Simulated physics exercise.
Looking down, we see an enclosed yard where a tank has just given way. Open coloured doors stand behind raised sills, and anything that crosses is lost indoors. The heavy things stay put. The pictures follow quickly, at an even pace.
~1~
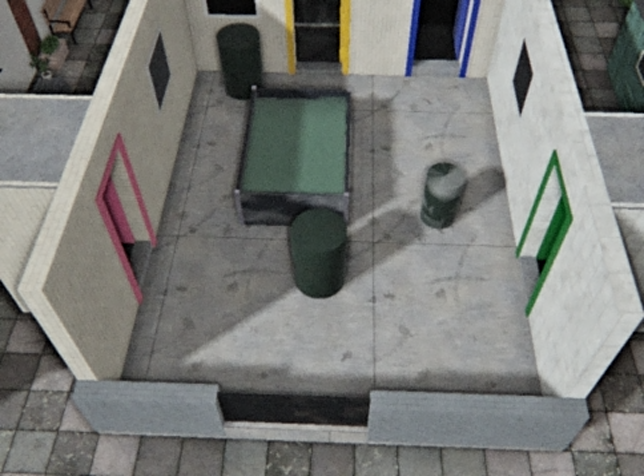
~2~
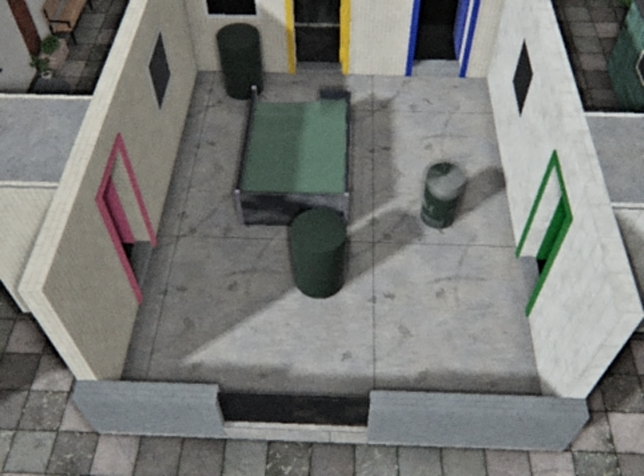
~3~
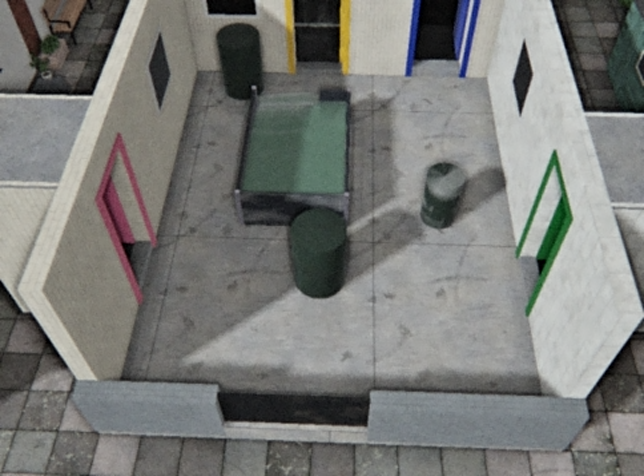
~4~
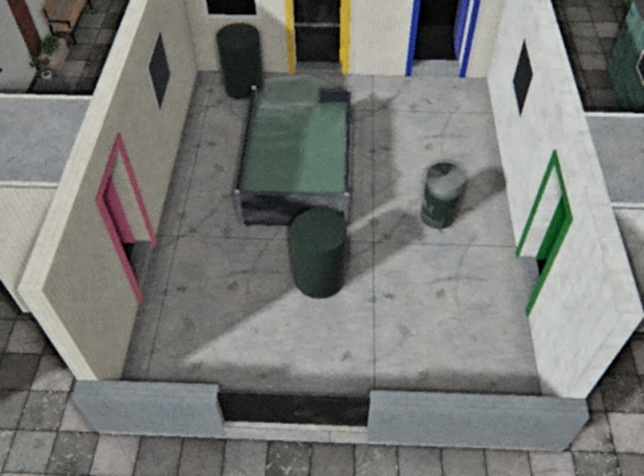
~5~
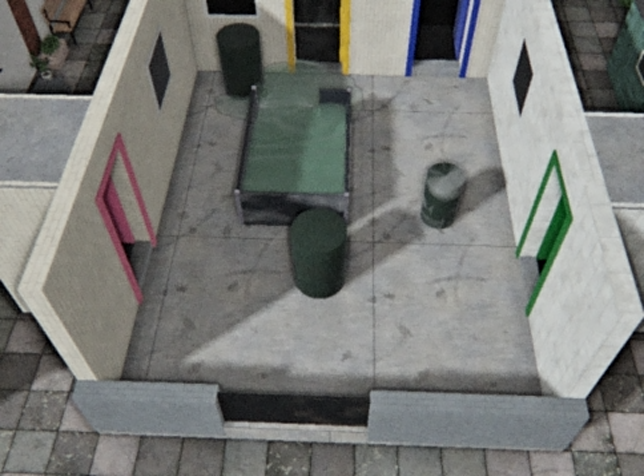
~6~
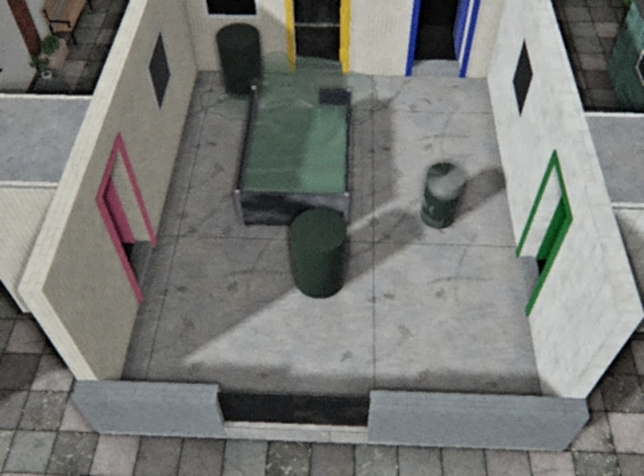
In this clip, a rectangular tank of green water stands among dark green cylinders in a walled yard with coloured doorways; its far side opens, and water pours out behind it, spreading across the floor near the yellow doorway.
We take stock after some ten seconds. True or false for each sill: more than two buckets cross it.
Yellow door - true; green door - false; blue door - false; pink door - false.
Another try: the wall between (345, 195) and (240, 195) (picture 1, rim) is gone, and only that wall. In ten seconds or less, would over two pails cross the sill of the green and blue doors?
I'd say the green one crosses the line and the blue one stays shy of the line.
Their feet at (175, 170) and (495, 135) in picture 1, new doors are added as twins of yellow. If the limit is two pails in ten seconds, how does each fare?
Door one misses the threshold, door two beats the threshold.
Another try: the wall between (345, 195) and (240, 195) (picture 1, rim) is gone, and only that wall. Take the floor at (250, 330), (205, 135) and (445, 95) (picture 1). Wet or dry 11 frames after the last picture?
Submerged, unwetted, unwetted.
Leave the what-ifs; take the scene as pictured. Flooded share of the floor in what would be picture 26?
I'd estimate some 40 per cent.
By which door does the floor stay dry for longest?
It's the one in green.
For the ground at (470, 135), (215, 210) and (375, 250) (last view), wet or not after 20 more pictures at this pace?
Result, as listed: Wetted / wetted / not wetted.
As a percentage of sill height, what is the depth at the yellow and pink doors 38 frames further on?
Some 170 percent and then some 10 percent.
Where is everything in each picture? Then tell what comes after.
The first picture shows the water tank at (297, 142) is whole and still.
In the second picture, water pours out on the water tank's far side and has run to a hidden place.
In the third picture, water pours out on the water tank's far side and has run to a hidden place.
In the fourth picture, water pours out on the water tank's far side and has run to (311, 77).
In the fifth picture, the front is at (306, 62), out from the gap on the water tank's far side.
In the sixth picture, water pours out on the water tank's far side and has run to (362, 74).
A moment on, water covers 10 % of the floor; the yellow door far over two buckets in, the green door not reached, the blue door wet at the sill, nothing in, the pink door not reached.
Next, water covers 20 % of the floor; the yellow door far over two buckets in, the green door not reached, the blue door wet at the sill, nothing in, the pink door not reached.
Then, water covers 40 % of the floor; the yellow door far over two buckets in, the green door not reached, the blue door wet at the sill, nothing in, the pink door wet at the sill, nothing in.
Later, water covers 75 % of the floor; the yellow door far over two buckets in, the green door wet at the sill, nothing in, the blue door wet at the sill, nothing in, the pink door wet at the sill, nothing in.
In the end, water covers 95 % of the floor; the yellow door far over two buckets in, the green door wet at the sill, nothing in, the blue door wet at the sill, nothing in, the pink door wet at the sill, nothing in.
